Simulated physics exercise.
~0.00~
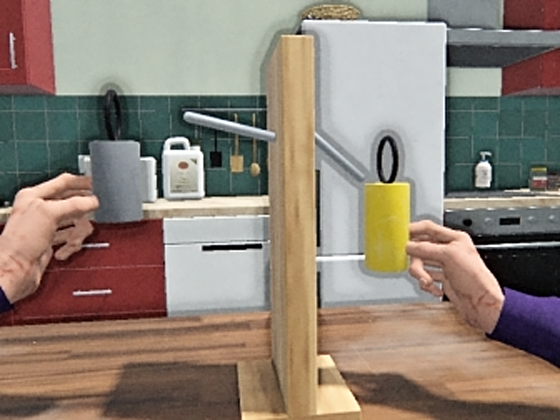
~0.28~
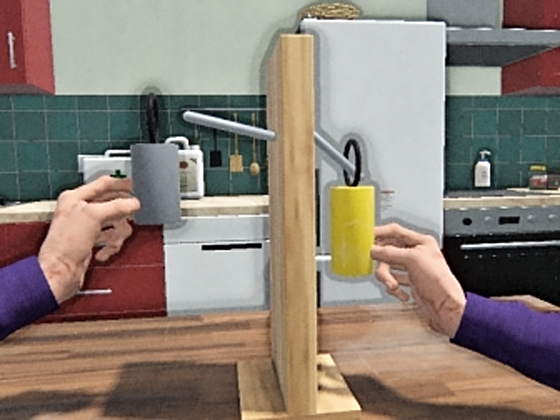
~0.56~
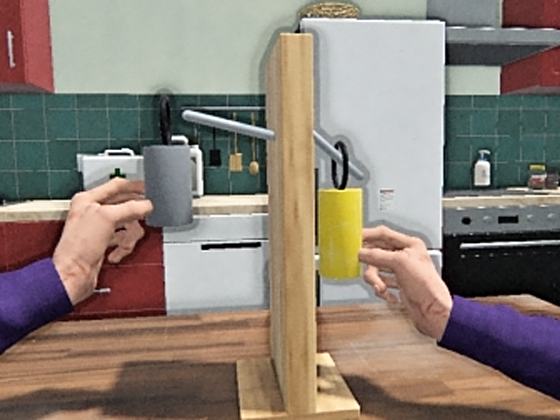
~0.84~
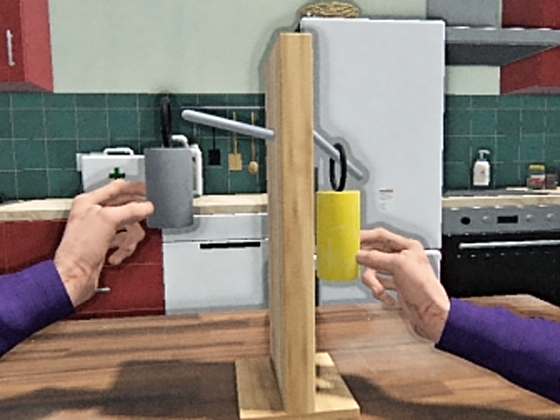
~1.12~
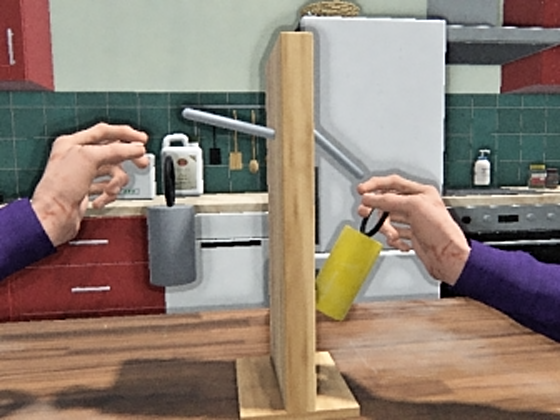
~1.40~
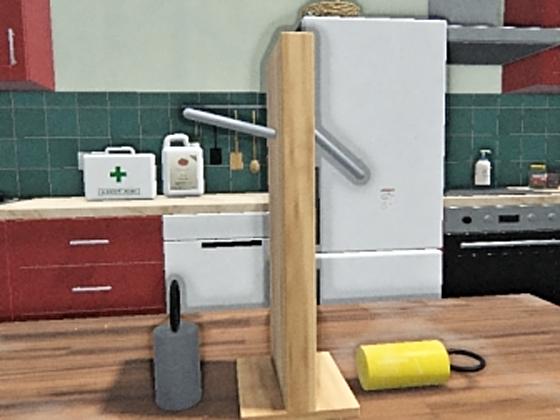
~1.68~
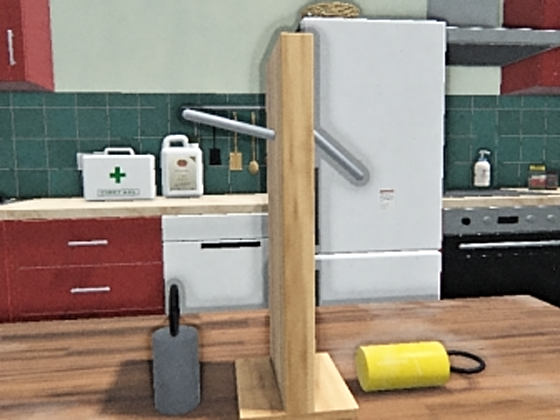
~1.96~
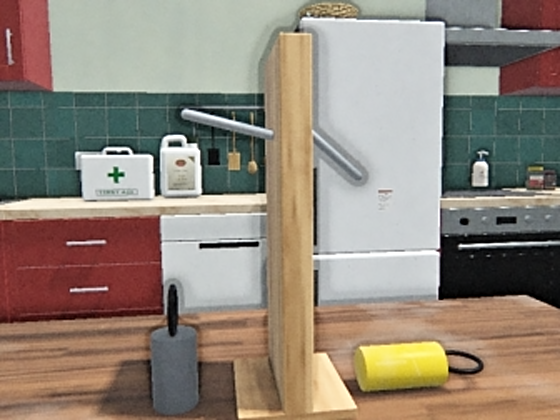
Two hands in purple sleeves reach into a kitchen view from behind a wooden counter, the left holding a grey cylinder-shaped lantern and the right a yellow one, each with a dark loop on top. Between them stands an upright wooden board with a metal peg on each side, before red cabinets, green tiles and a pale fridge. The hands bring the lanterns inward toward the pegs and pause. Then the fingers open and draw back, and both lanterns drop, the yellow one tilting. The grey lantern ends upright on the counter at left, while the yellow one lies on its side at right.
